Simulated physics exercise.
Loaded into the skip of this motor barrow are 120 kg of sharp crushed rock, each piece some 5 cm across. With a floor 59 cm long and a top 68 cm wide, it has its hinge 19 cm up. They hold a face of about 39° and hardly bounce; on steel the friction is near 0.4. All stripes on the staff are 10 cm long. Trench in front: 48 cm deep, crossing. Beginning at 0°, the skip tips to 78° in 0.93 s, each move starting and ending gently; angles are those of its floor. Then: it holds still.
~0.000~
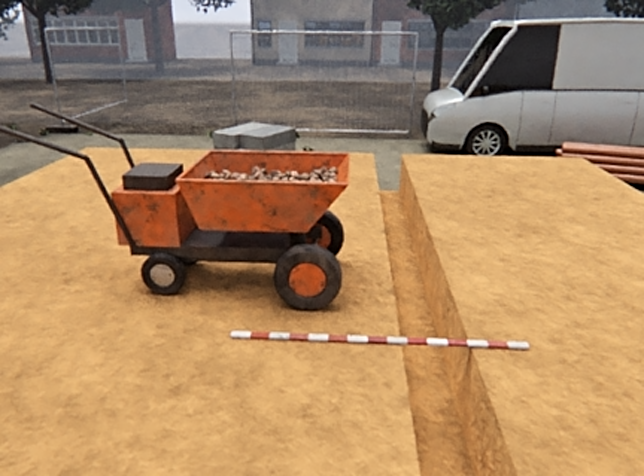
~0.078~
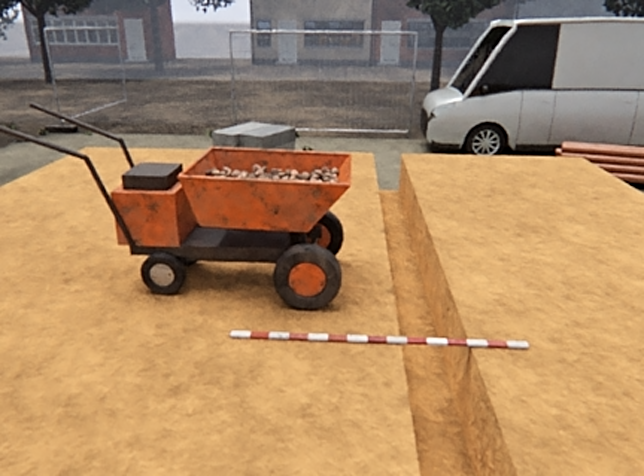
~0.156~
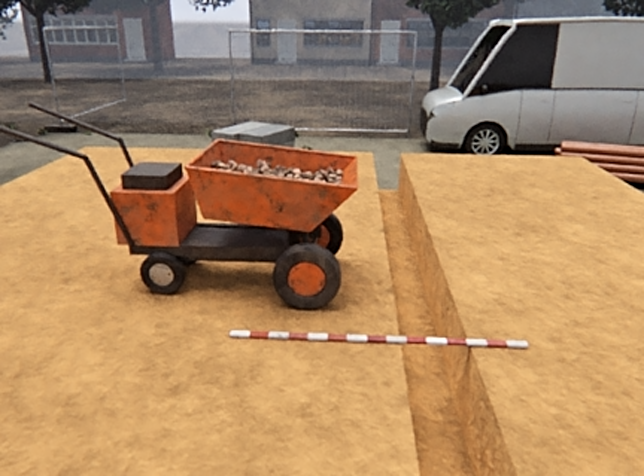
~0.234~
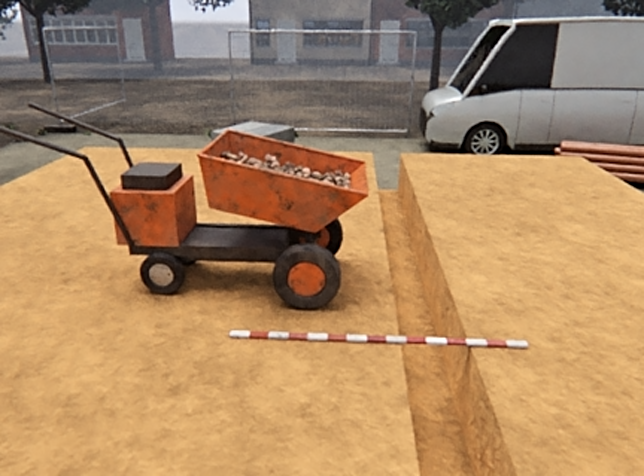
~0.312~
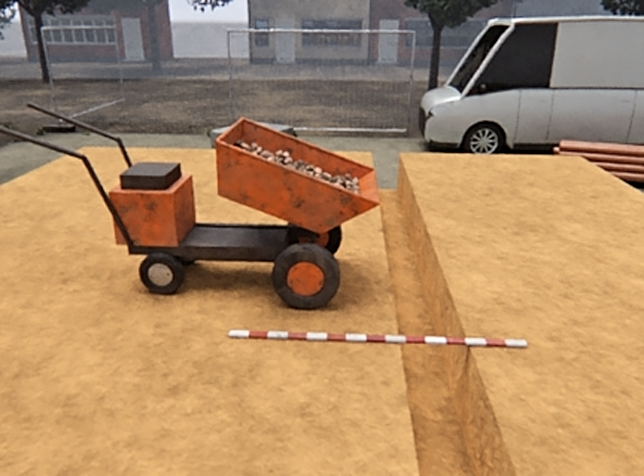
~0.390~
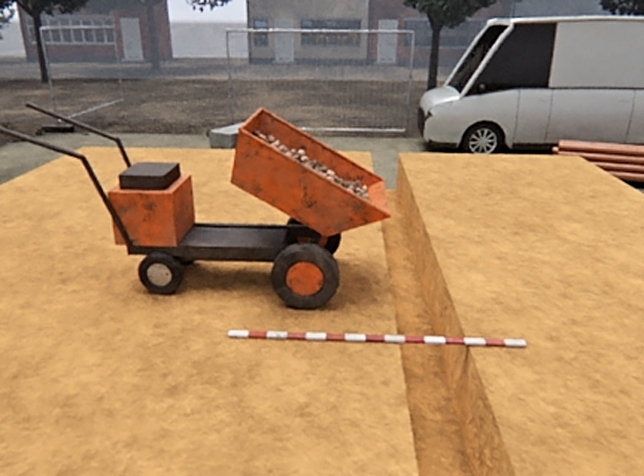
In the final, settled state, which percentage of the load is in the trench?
89 per cent is in the trench.
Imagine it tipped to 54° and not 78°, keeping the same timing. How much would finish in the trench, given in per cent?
Then about 10 per cent.
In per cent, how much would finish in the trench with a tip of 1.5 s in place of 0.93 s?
Close to 95 per cent then.
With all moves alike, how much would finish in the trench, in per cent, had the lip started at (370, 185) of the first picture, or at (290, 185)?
Near 65 and near 50 percent.
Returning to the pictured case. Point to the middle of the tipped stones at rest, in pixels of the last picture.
Around (423, 338).
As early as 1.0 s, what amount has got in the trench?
I'd say near 35 per cent at that time.
After 0.7 s the floor is at 66°; 100 % in the skip; the foremost stones are at (406, 252).
After 1.0 s the floor is at 78°; 63 % in the skip, 34 % in the trench, 3 % past the trench; the foremost stones are at (468, 291).
After 1.4 s the floor is at 78°; 19 % in the skip, 70 % in the trench, 11 % past the trench; the foremost stones are at (545, 299).
After 3.3 s the floor is at 78°; 0 % in the skip, 89 % in the trench, 11 % past the trench; the foremost stones are at (559, 293).
